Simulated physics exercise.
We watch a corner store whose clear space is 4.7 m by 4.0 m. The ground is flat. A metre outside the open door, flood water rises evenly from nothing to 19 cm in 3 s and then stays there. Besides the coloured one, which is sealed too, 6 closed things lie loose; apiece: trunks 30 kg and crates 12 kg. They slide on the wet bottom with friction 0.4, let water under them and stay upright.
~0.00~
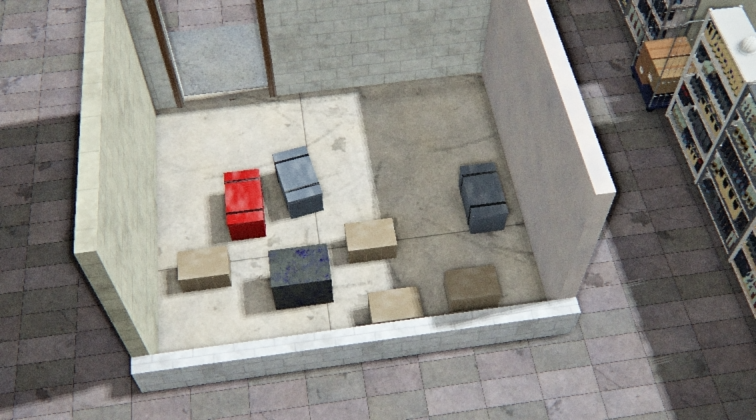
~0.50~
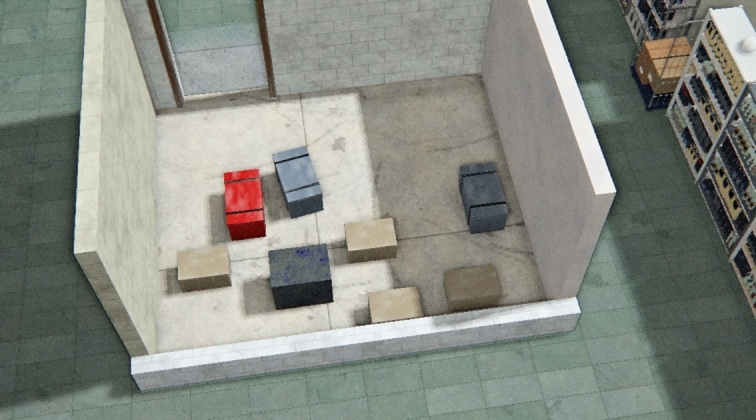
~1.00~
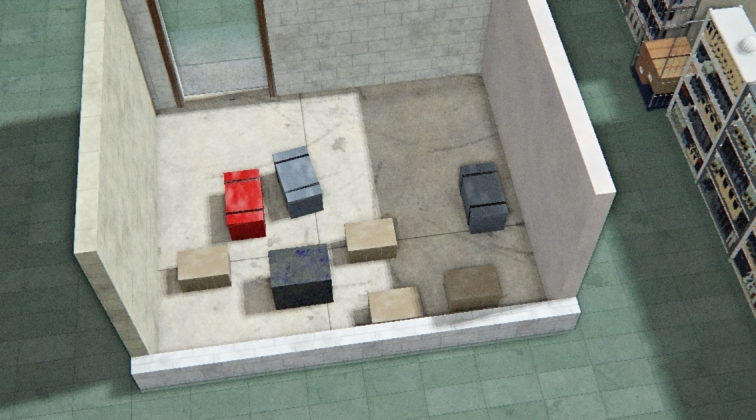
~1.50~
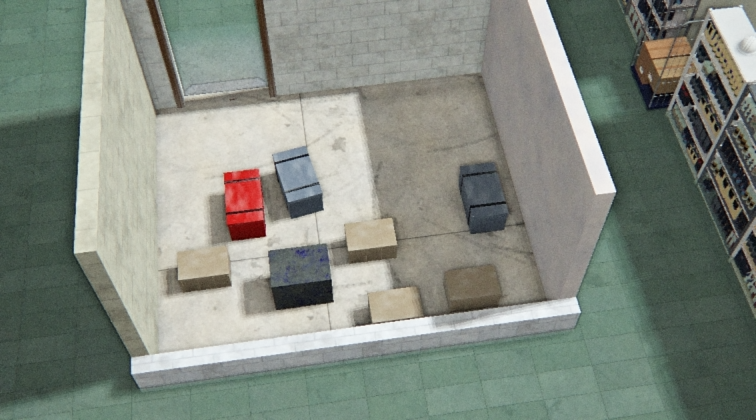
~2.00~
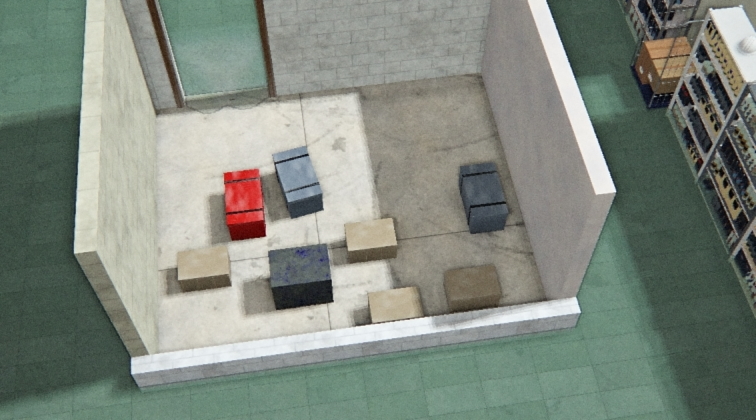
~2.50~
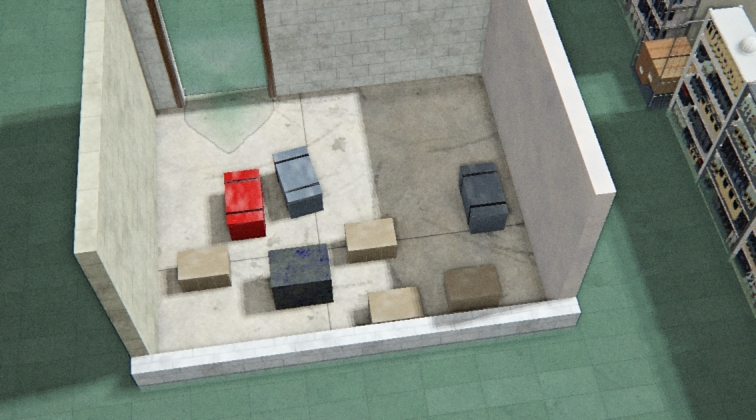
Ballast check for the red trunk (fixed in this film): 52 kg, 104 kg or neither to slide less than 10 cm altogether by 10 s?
Verdict: The lower weight is enough.
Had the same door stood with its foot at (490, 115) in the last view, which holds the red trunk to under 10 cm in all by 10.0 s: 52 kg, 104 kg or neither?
Then the smaller load will do.
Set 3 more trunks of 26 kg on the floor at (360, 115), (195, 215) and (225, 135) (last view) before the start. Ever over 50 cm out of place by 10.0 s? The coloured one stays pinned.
In turn: Under, over, past it.
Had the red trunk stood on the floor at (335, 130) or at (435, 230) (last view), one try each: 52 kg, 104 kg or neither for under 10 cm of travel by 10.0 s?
In turn: The smaller is enough; the smaller is enough.
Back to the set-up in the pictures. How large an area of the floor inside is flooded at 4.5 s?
Some 6.0 m2.
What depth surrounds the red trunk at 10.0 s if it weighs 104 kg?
Roughly 9 cm.
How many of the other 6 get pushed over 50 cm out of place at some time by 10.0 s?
2 of them.
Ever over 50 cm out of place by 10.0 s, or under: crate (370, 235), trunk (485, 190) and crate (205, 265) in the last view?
In turn: Short of it, less, more.
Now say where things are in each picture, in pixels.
The red trunk at (243, 196) rests on the ground; water covers 0.0 m2; 0 of 7 have shifted, in the first picture.
The red trunk at (243, 196) rests on the ground; water covers 0.0 m2; 0 of 7 have shifted, in the second picture.
The red trunk at (243, 196) rests on the ground; water covers 0.0 m2; 0 of 7 have shifted, in the third picture.
The red trunk at (243, 196), on the bottom; water covers 0.0 m2; 0 of 7 have shifted, in the fourth picture.
The red trunk at (243, 196) rests on the ground; 0.1 m2 under water; 0 of 7 have shifted, in the fifth picture.
The red trunk at (243, 196), on the bottom; 0.7 m2 under water; 0 of 7 have shifted, in the sixth picture.
After 3.5 s the red trunk would be 0 cm from its start with 52 kg and 0 cm from its start with 104 kg; 3 cm of water round it then.
After 4.5 s the red trunk would be 0 cm from its start with 52 kg and 0 cm from its start with 104 kg; 6 cm of water round it then.
After 7.0 s the red trunk would be 0 cm from its start with 52 kg and 0 cm from its start with 104 kg; 7 cm of water round it then.
After 10.0 s the red trunk would be 0 cm from its start with 52 kg and 0 cm from its start with 104 kg; 9 cm of water round it then.
